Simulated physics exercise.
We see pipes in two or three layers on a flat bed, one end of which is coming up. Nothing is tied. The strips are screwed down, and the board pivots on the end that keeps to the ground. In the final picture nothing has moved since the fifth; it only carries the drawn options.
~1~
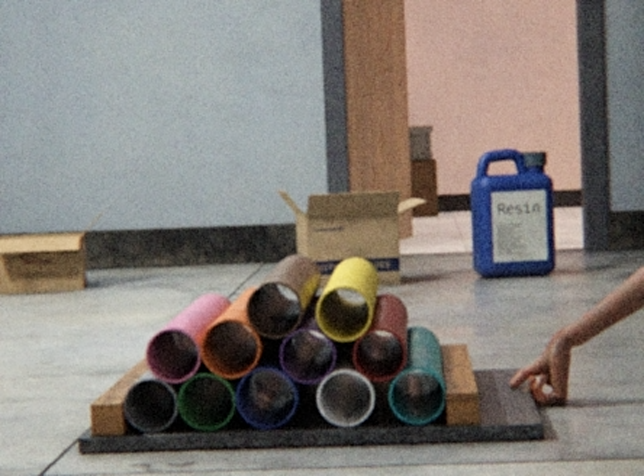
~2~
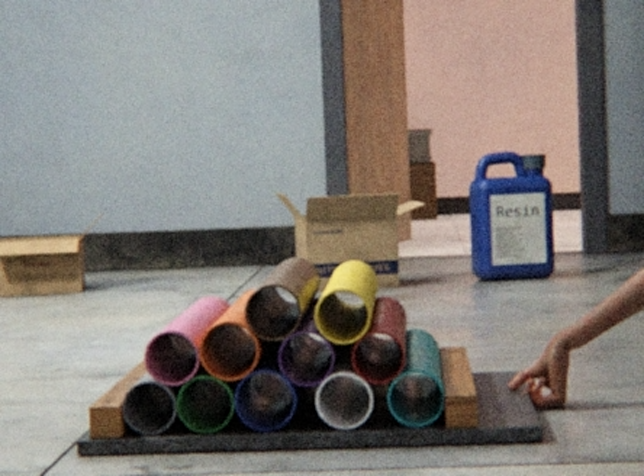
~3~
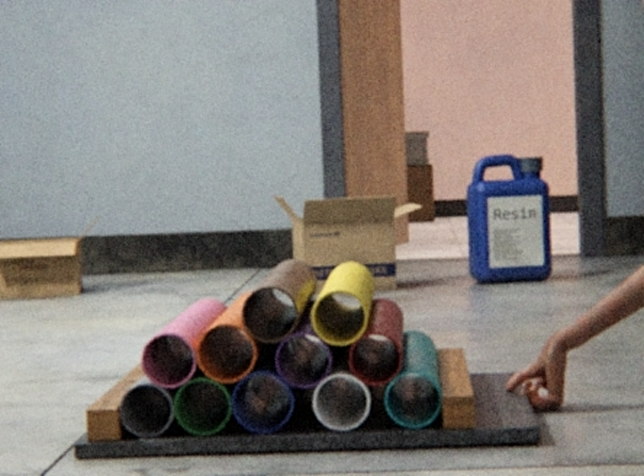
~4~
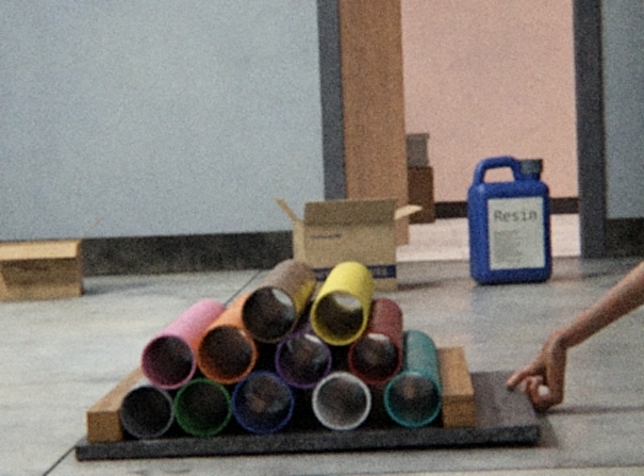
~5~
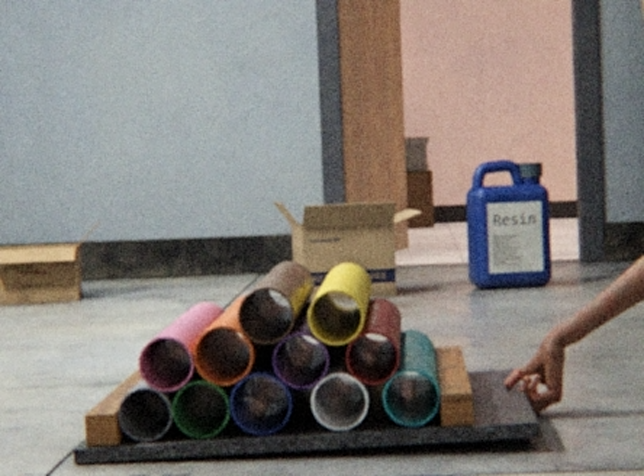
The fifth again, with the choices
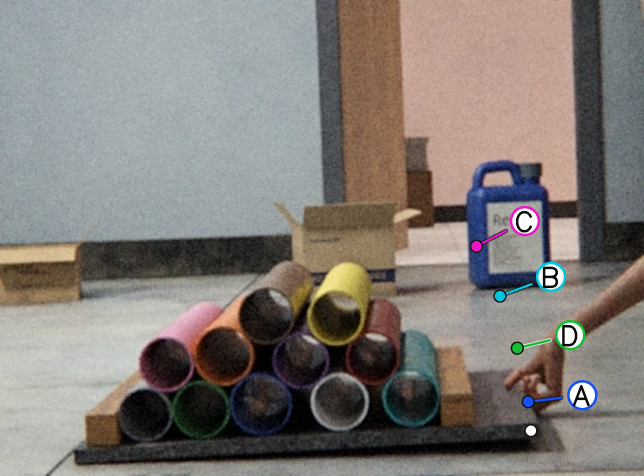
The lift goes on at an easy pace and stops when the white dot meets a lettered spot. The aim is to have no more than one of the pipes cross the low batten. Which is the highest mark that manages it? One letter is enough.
Mark B is as high as it can go.
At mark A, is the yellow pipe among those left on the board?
Yes, with A.
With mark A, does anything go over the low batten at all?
No.
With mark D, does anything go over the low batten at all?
At D: No.
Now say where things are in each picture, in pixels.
Green pipe (207, 402); blue pipe (266, 398), in the first picture.
Blue pipe (265, 400); white pipe (344, 400), in the second picture.
Board (315, 396); turquoise pipe (413, 400); red pipe (376, 359); orange pipe (226, 353), in the third picture.
Board (316, 396); green pipe (203, 407), in the fourth picture.
Board (314, 397); green pipe (201, 409), in the fifth picture.
On the marked copy, A at (528, 402); B at (500, 296); C at (476, 246); D at (517, 348); the white dot at (531, 431).
With B. Early on, board at 14°.
Further on, board at 19°.
At the end, board at 19°, none over the low batten.
As for the rest, A none over the low batten; C four over the low batten (pink, orange, purple, brown); D none over the low batten.
